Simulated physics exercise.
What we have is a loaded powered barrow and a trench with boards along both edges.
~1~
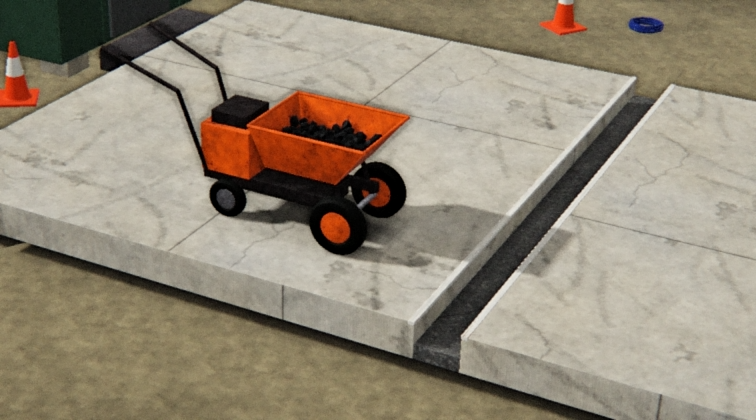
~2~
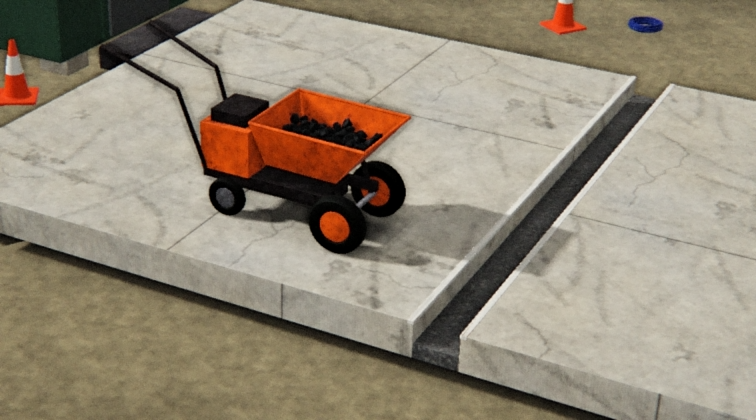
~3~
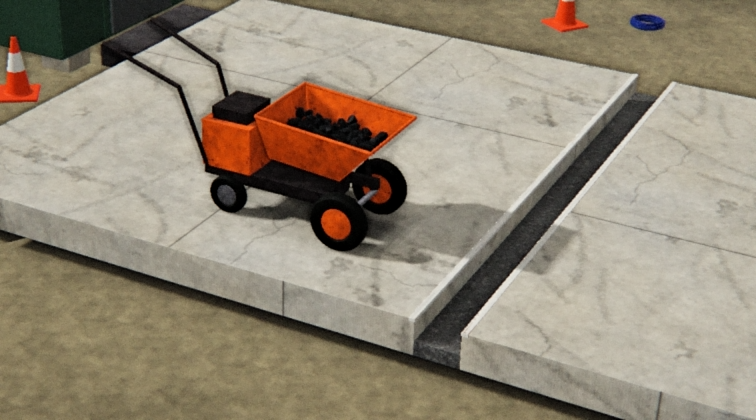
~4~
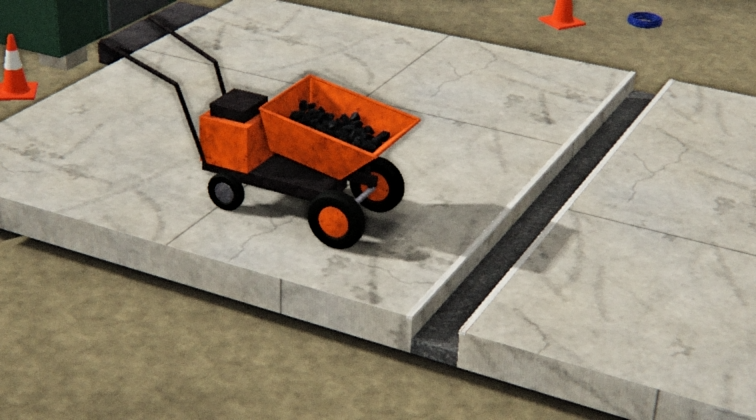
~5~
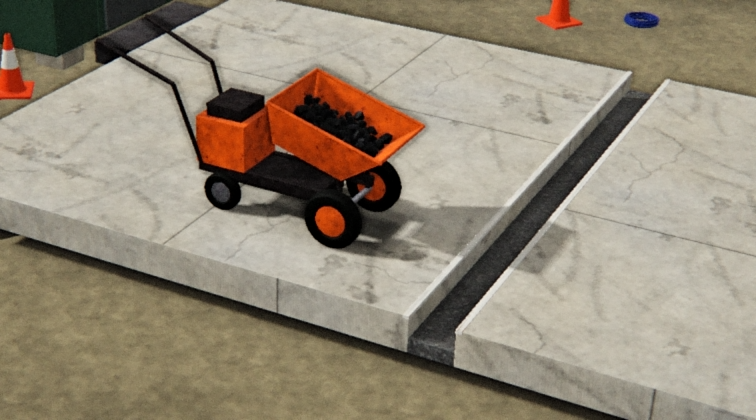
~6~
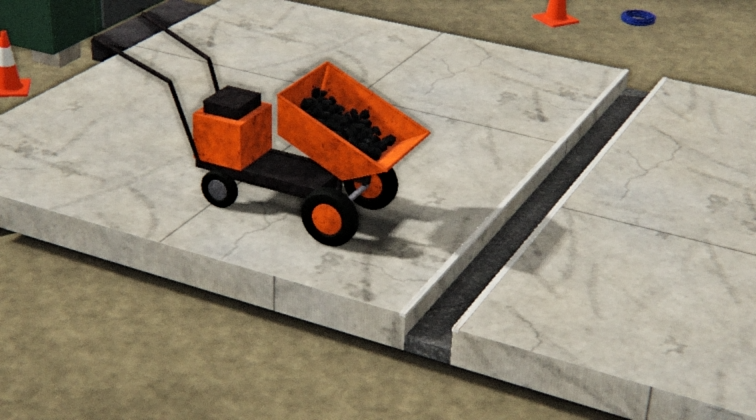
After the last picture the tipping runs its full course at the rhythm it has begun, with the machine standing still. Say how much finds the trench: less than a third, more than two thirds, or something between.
In the trench: Between a third and two thirds.
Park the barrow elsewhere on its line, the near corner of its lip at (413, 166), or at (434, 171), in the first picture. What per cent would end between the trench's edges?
Near 80 % and 10 %.
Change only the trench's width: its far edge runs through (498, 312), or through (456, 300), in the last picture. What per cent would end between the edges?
Roughly 60 per cent, and 50 per cent.
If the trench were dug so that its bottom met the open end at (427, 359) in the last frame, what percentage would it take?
It comes to 60 per cent or so.
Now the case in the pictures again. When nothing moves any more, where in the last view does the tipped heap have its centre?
Close to (476, 271).
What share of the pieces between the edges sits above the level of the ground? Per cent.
It comes to 0 per cent or so.
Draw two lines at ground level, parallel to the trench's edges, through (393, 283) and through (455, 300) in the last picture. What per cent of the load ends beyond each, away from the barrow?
About 80 and 20 per cent.
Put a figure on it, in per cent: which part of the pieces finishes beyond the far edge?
Roughly 0 in a hundred.
Just after the last frame, skip tipped steeply; every one in the skip.
A moment on, skip tipped right over; the larger part in the skip; roughly a quarter short of the trench; about a tenth in or heaped over the trench; just a few falling.
Further on, skip tipped right over; roughly a quarter in the skip; roughly a quarter short of the trench; roughly half in or heaped over the trench; just a few beyond it.
When it is over, skip tipped right over; roughly a quarter in the skip; roughly a quarter short of the trench; roughly half in or heaped over the trench; just a few beyond it.
